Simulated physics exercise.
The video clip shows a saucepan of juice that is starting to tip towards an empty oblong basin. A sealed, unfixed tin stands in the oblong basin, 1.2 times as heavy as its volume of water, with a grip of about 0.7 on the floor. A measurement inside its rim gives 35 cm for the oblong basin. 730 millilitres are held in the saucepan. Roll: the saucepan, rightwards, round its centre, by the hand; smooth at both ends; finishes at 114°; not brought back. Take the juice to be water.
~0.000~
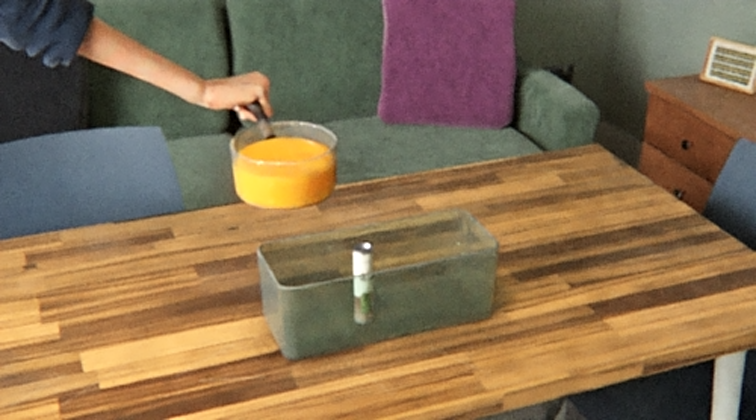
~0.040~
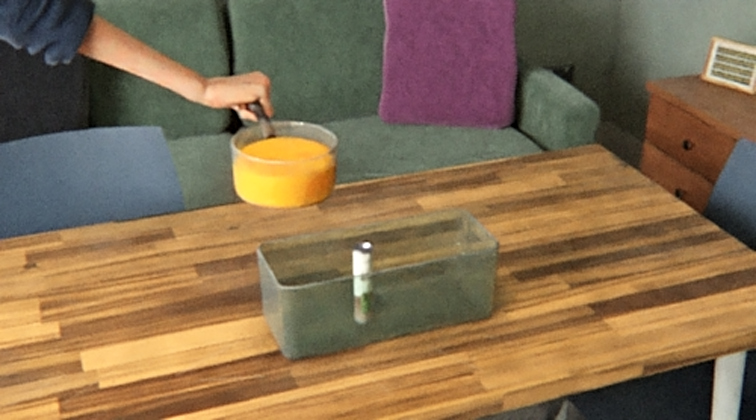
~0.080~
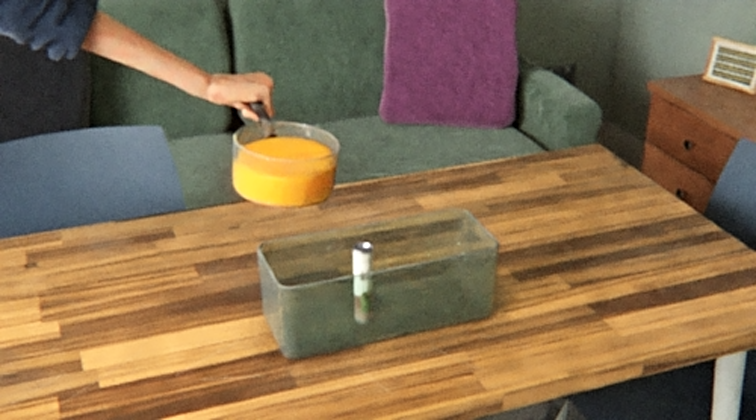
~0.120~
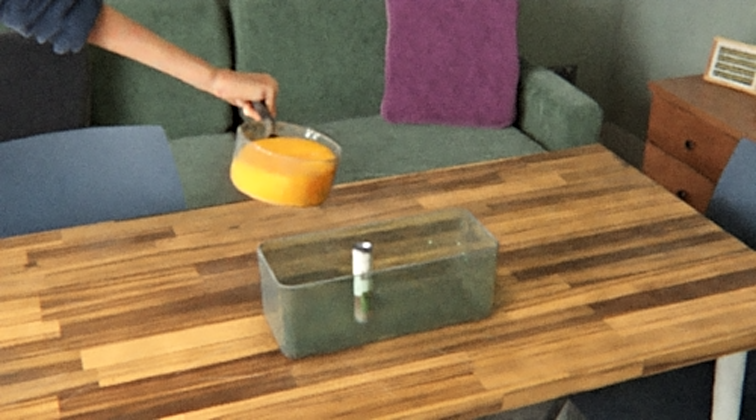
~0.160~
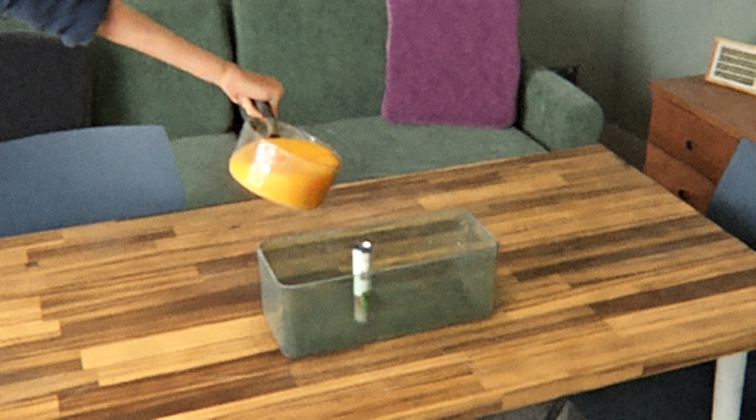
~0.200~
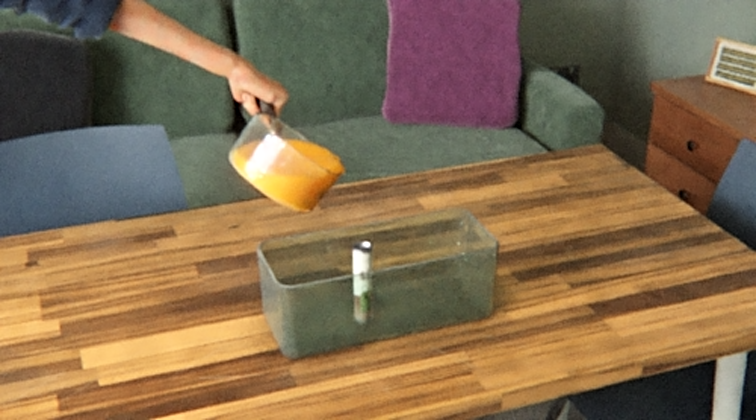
A hand tilts a clear saucepan of orange juice rightwards above an empty oblong basin.
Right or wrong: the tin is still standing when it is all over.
Wrong, it has gone over.
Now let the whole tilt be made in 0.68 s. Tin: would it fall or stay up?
So the tin will hold steady.
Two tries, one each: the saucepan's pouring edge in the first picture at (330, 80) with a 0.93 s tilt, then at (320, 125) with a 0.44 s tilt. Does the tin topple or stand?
First it stays on its base; then it tips over.
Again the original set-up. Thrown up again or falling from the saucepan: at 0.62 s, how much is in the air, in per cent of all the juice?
About 6 % of the total.
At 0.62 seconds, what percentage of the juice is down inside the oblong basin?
About 92 %.
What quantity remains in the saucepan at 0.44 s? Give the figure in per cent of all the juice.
Near 16 in a hundred.
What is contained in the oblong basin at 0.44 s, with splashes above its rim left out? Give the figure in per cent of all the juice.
Around 30 percent.
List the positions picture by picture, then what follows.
In the first frame, it leans 0°; its right rim is at (333, 136); the juice meets the walls at (235, 163) and (330, 148); the oblong basin's rim runs from (268, 268) to (482, 228); the tin's top is at (363, 251).
In the second frame, it leans 2°; its right rim is at (334, 137); the juice meets the walls at (235, 162) and (331, 149).
In the third frame, it leans 7°; its right rim is at (336, 141); the juice meets the walls at (236, 161) and (331, 149).
In the fourth frame, it leans 15°; its right rim is at (338, 148); the juice meets the walls at (236, 159) and (333, 150).
In the fifth frame, it leans 26°; its right rim is at (338, 157); the juice meets the walls at (236, 157) and (336, 152).
In the sixth frame, it leans 39°; its right rim is at (337, 168); the juice meets the walls at (232, 155) and (327, 155); 3 per cent is over the edge.
By 0.44 s the tilt is 110° and 15 per cent is still to pour; the tin stands where it began.
By 0.62 s the tilt is 114° and 2 per cent is still to pour; the tin stands 1 cm from where it began.
By 0.80 s the tilt is 114° and 0 per cent is still to pour; the tin leans 21°.
By 1.00 s the tilt is 114° and 0 per cent is still to pour; the tin lies on its side.
At rest the tin lies on its side.
